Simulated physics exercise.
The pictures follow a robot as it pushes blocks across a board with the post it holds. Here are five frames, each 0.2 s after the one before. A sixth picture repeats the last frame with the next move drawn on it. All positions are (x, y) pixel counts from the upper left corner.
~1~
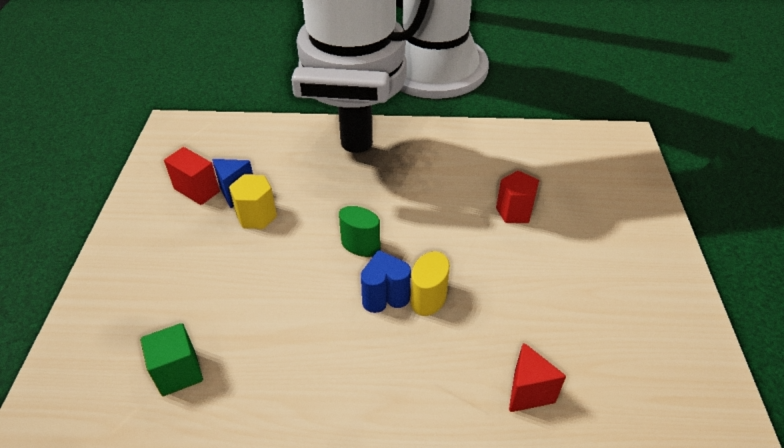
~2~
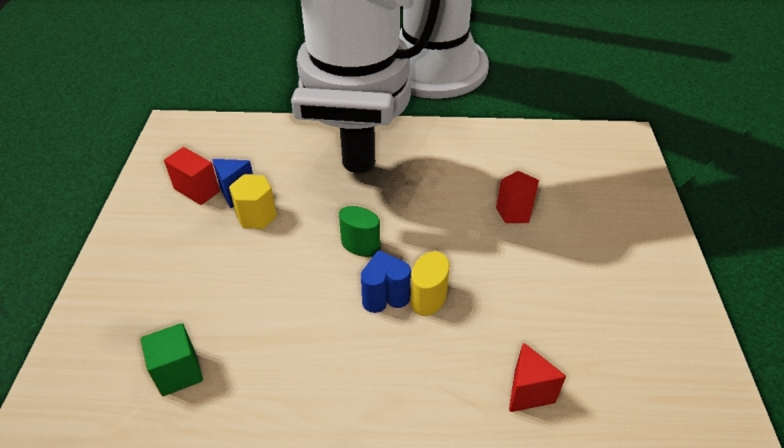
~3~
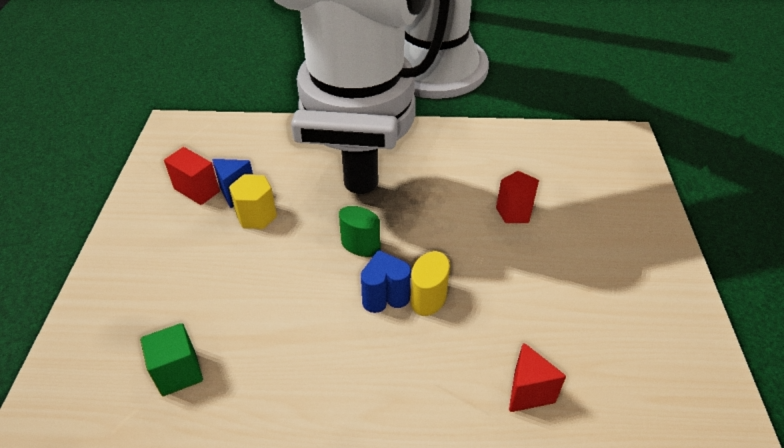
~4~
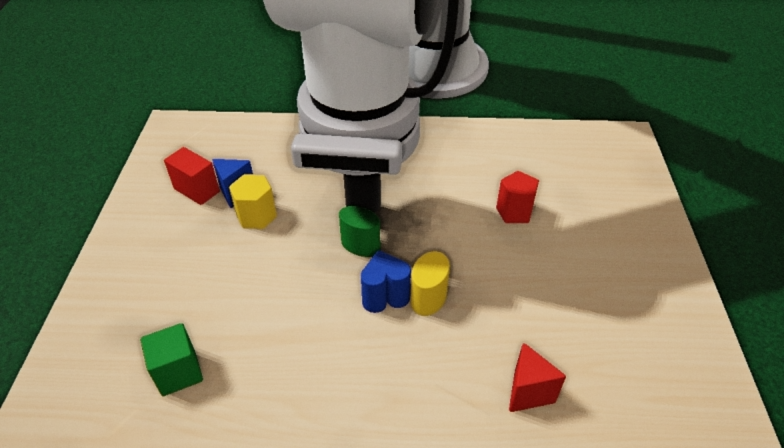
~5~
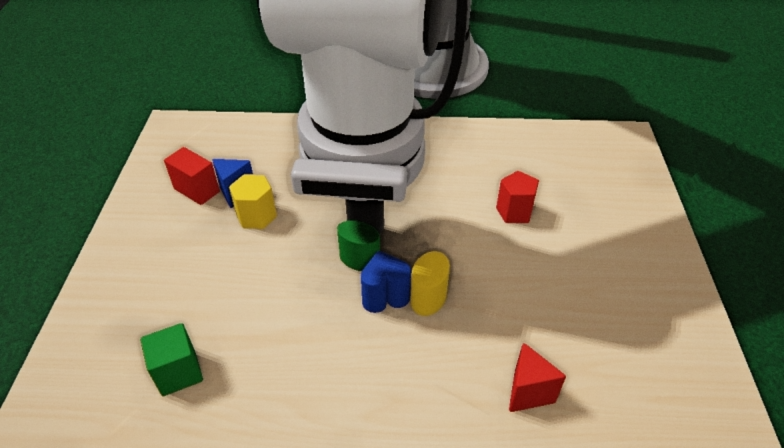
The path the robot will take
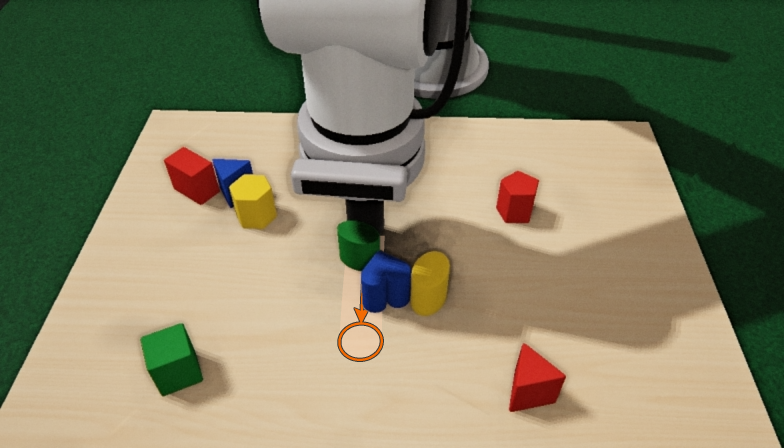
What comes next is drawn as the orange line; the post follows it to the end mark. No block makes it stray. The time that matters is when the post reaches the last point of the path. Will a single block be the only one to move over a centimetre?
Short answer: No.
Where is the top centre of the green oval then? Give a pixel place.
Somewhere near (322, 291).
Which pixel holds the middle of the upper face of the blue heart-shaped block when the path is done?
The centre of its top face lies at (402, 299).
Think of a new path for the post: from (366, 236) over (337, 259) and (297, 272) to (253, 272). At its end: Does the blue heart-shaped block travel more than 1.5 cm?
Final answer: No.
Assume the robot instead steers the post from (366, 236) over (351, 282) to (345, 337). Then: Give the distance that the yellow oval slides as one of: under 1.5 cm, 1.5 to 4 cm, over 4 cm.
That one ends up within 1.5 cm of where it is now.
The drawn path runs straight from (366, 236) to (361, 341).
The first path, step by step. One third of the way, post (364, 259); green oval (341, 263), turned 20° anticlockwise.
Two thirds of the way, post (361, 294); green oval (325, 287), turned 50° clockwise; blue heart-shaped block (396, 291); yellow oval (434, 270).
At the end, post (360, 332); green oval (322, 291), turned 65° clockwise; blue heart-shaped block (402, 299), turned 25° anticlockwise; yellow oval (434, 270).
